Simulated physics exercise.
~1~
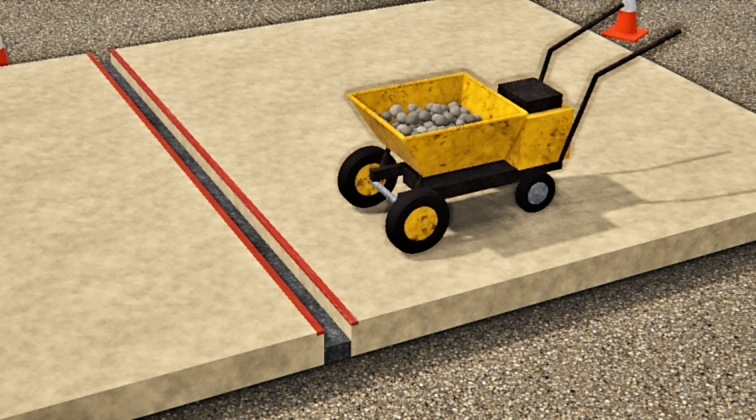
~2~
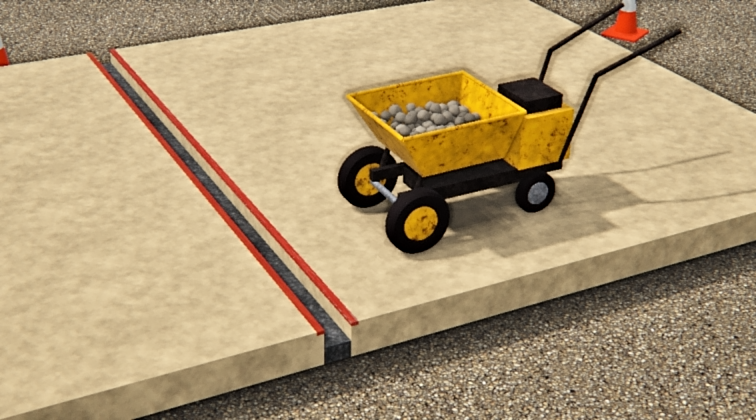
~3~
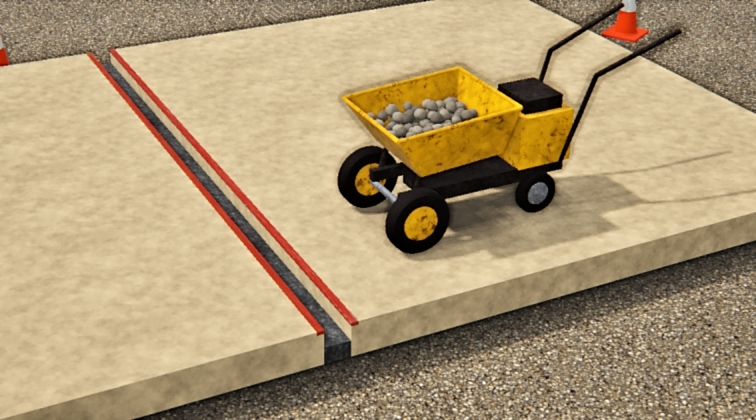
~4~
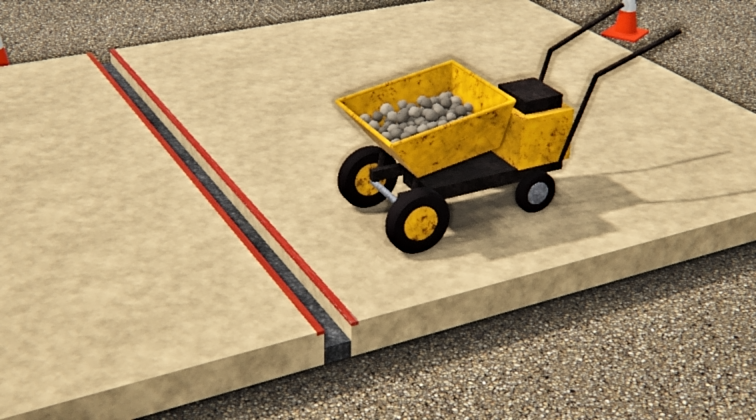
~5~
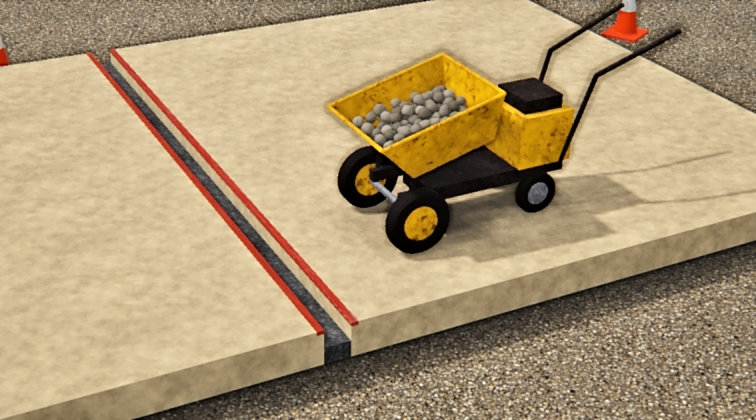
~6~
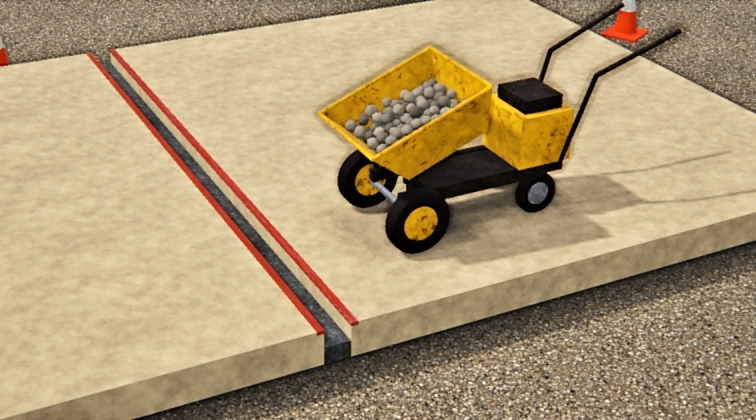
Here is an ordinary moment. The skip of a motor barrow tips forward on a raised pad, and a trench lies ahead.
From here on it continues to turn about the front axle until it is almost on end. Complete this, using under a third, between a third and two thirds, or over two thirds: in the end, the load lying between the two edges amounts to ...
The load between the two edges amounts to between a third and two thirds of it.
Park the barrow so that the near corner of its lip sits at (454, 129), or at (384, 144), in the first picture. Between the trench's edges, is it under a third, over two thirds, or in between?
Less than a third; the middle third.
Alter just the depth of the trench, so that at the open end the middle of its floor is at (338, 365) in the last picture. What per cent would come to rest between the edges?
It comes out near 70 percent.
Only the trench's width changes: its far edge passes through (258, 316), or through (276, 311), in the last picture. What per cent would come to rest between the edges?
About 90 and 70 per cent.
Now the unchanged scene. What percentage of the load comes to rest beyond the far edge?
Roughly 25 in a hundred.
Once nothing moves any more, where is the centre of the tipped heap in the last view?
The centre comes to rest near (274, 248).
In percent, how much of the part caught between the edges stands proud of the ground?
Roughly 35 percent.
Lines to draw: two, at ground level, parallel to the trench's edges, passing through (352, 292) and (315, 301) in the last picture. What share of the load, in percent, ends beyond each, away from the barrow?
Close to 100 per cent, then close to 50 per cent.
Just after the last frame, skip tipped steeply; every one in the skip.
A moment on, skip tipped right over; the larger part in the skip; just a few short of the trench; about a tenth in or heaped over the trench; just a few falling.
Further on, skip tipped right over; roughly a quarter in the skip; about a tenth short of the trench; roughly half in or heaped over the trench; roughly a quarter beyond it.
When it is over, skip tipped right over; just a few in the skip; roughly a quarter short of the trench; roughly half in or heaped over the trench; roughly a quarter beyond it.
